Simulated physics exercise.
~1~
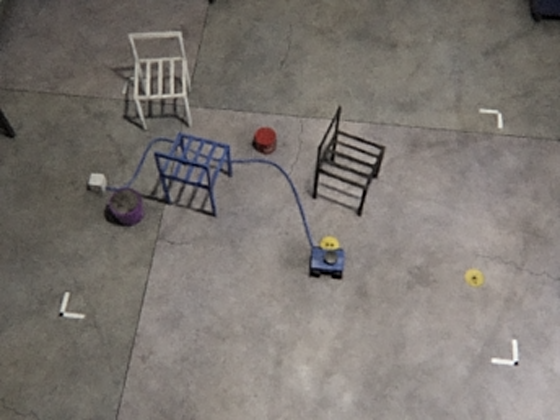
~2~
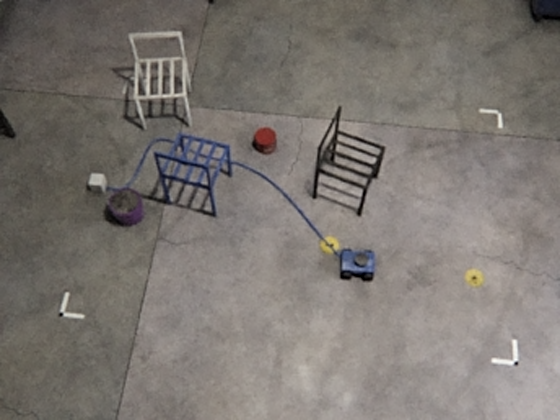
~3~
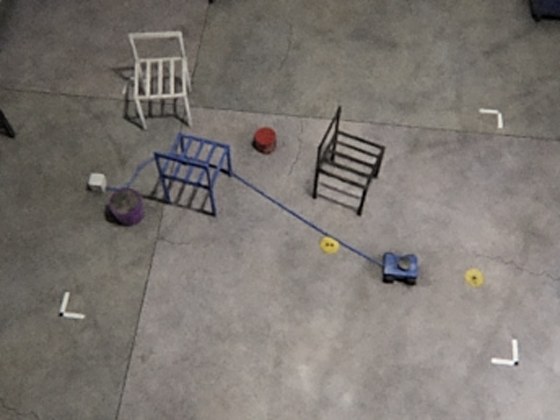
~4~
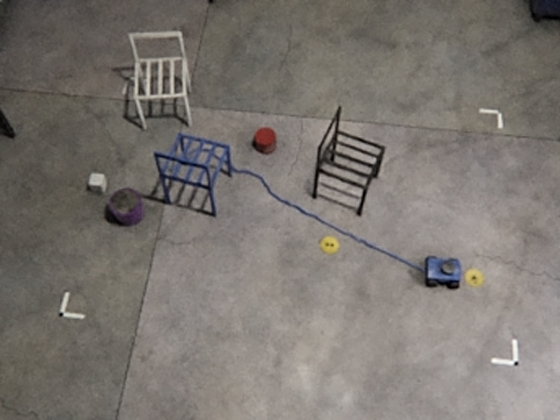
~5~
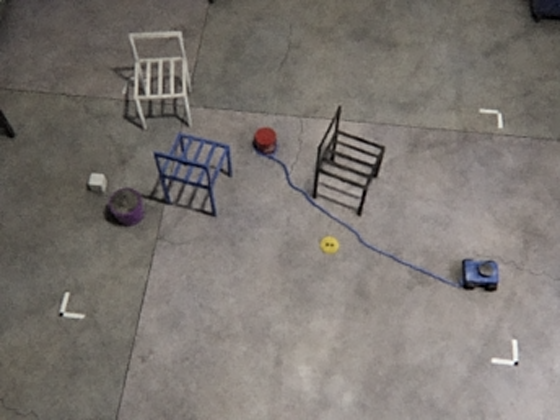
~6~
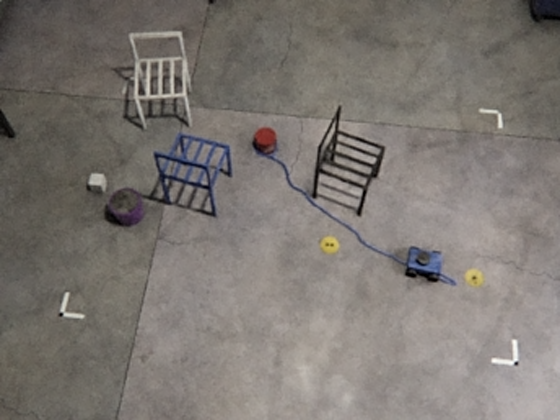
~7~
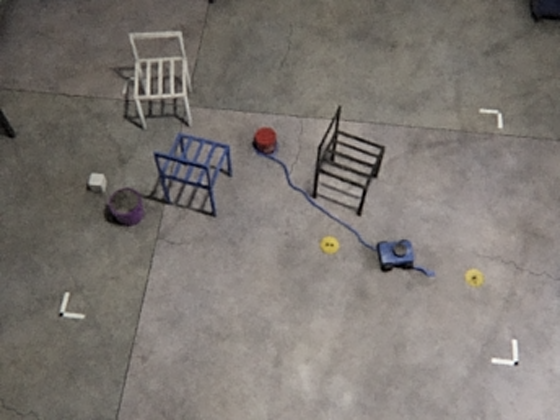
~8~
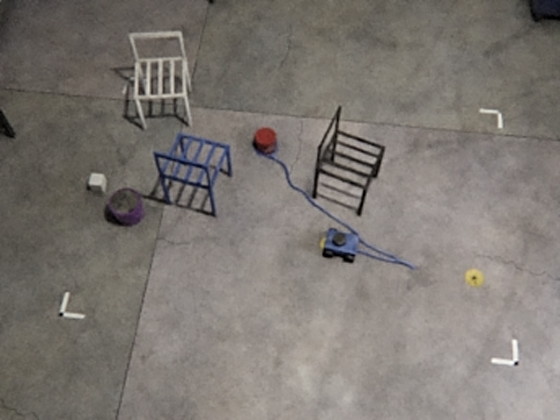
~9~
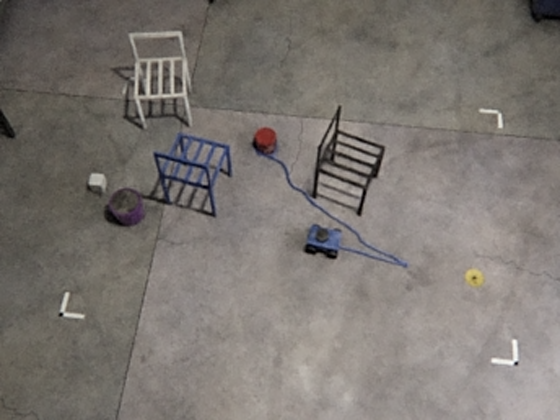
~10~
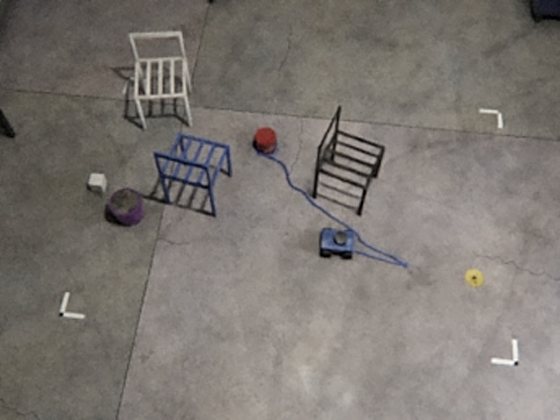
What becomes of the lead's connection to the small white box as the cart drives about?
The plug comes out as the cart rolls right and the lead pulls taut, and it is still out at the end.
